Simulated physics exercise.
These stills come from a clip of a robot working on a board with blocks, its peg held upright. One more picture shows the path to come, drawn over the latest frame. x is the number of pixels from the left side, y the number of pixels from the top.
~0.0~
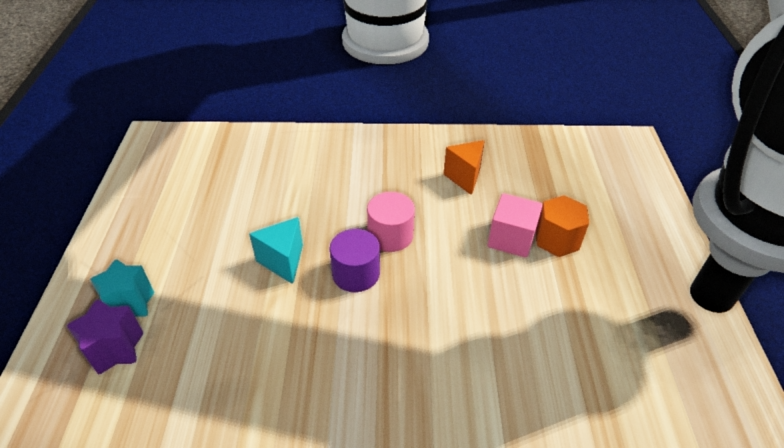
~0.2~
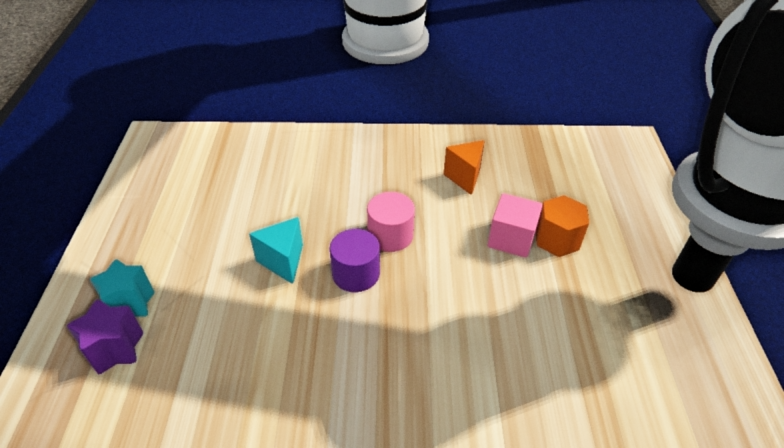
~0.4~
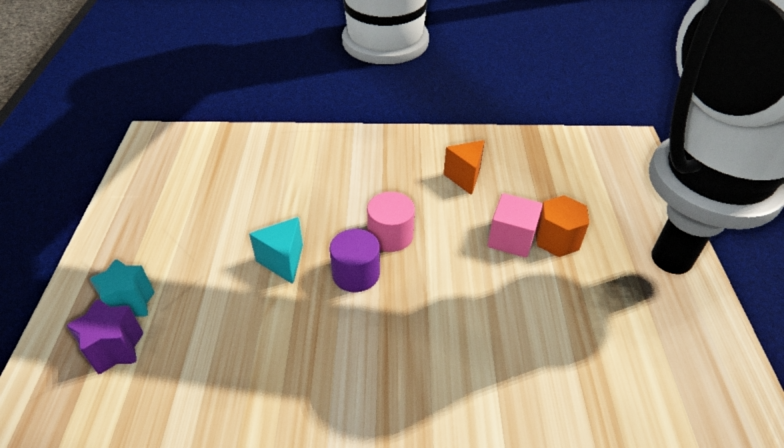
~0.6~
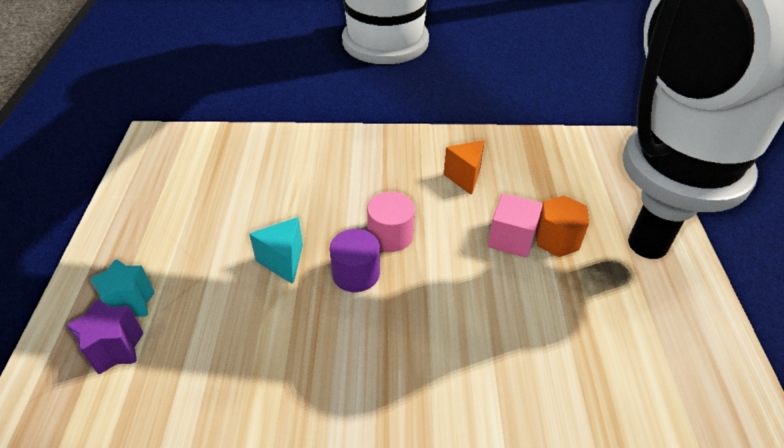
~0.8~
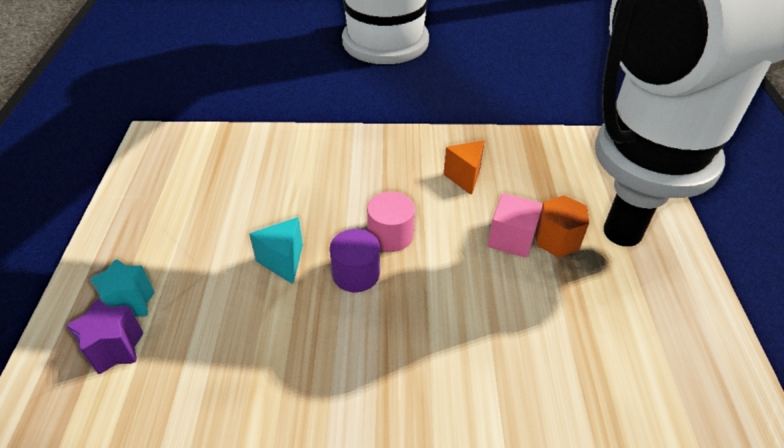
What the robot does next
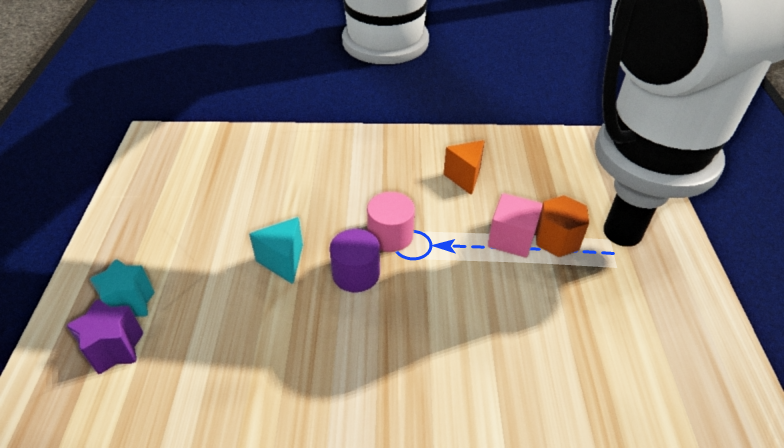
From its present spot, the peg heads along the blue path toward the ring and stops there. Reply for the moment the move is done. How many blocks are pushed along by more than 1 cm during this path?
It's going to be three or more.
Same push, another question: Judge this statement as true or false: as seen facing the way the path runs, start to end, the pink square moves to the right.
True
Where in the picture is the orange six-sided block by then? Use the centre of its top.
So, by the moment the path ends, you'll find the top centre of the orange six-sided block at (507, 192).
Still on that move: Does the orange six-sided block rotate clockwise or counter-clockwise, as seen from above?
Its spin: Clockwise.
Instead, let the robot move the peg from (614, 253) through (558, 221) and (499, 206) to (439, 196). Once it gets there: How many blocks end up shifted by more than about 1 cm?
Most likely three or more.
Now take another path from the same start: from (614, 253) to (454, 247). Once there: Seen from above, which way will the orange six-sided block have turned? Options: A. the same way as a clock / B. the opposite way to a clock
The correct letter is A.
Drawn move, straight from (614, 253) to (413, 245).
On the path given first. One third of the way, peg (551, 230); pink square (483, 201), turned 25° anticlockwise; orange six-sided block (525, 198), turned 50° clockwise.
Two thirds of the way, peg (482, 228); pink square (461, 194), turned 35° anticlockwise; orange six-sided block (507, 192), turned 90° clockwise.
At the end, peg (414, 226); purple cylinder still; pink cylinder (375, 204); pink square (451, 191), turned 20° anticlockwise; orange six-sided block (507, 192), turned 90° clockwise.
